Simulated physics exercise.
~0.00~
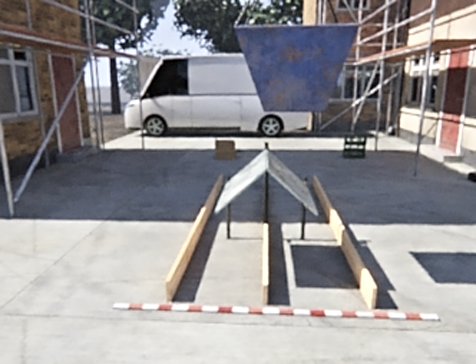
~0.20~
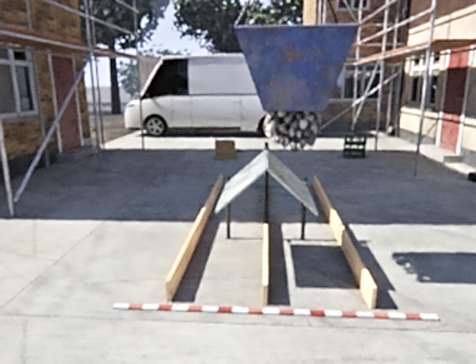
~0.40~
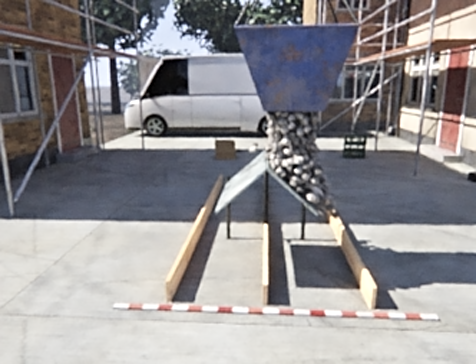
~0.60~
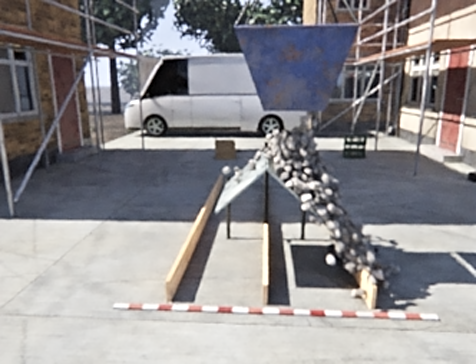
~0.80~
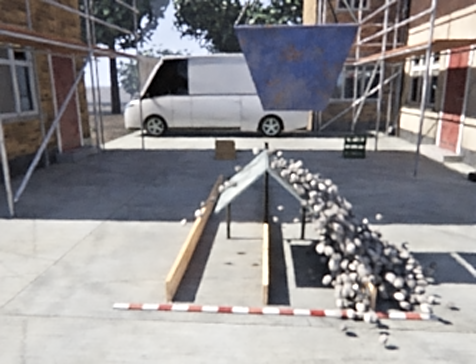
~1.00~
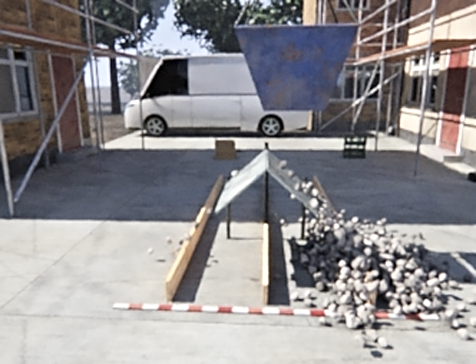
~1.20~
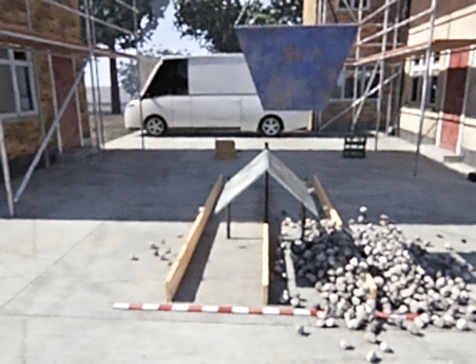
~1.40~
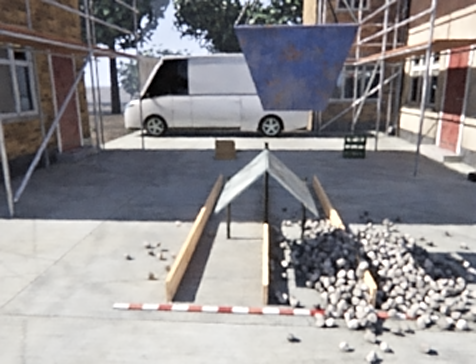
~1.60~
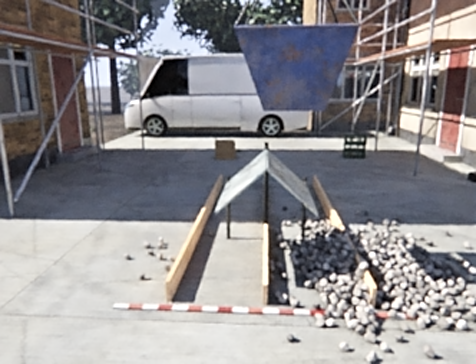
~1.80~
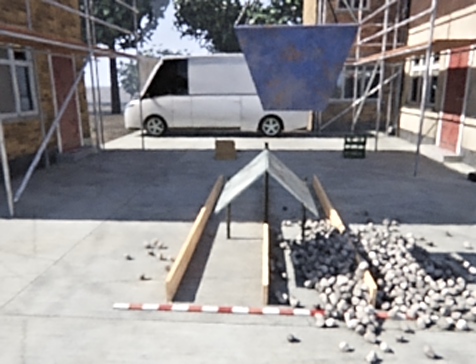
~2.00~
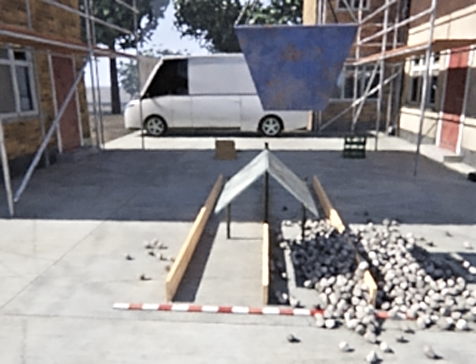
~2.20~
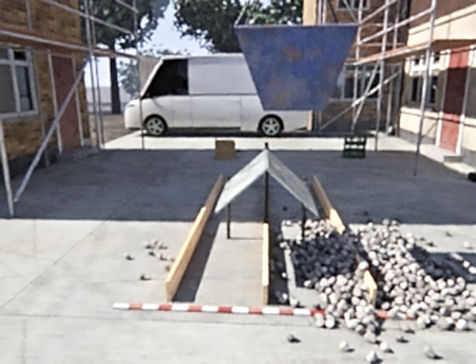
Blue skip hanging over a paved yard, dropping grey stones that slide down a steel ridge and settle heaped at right.
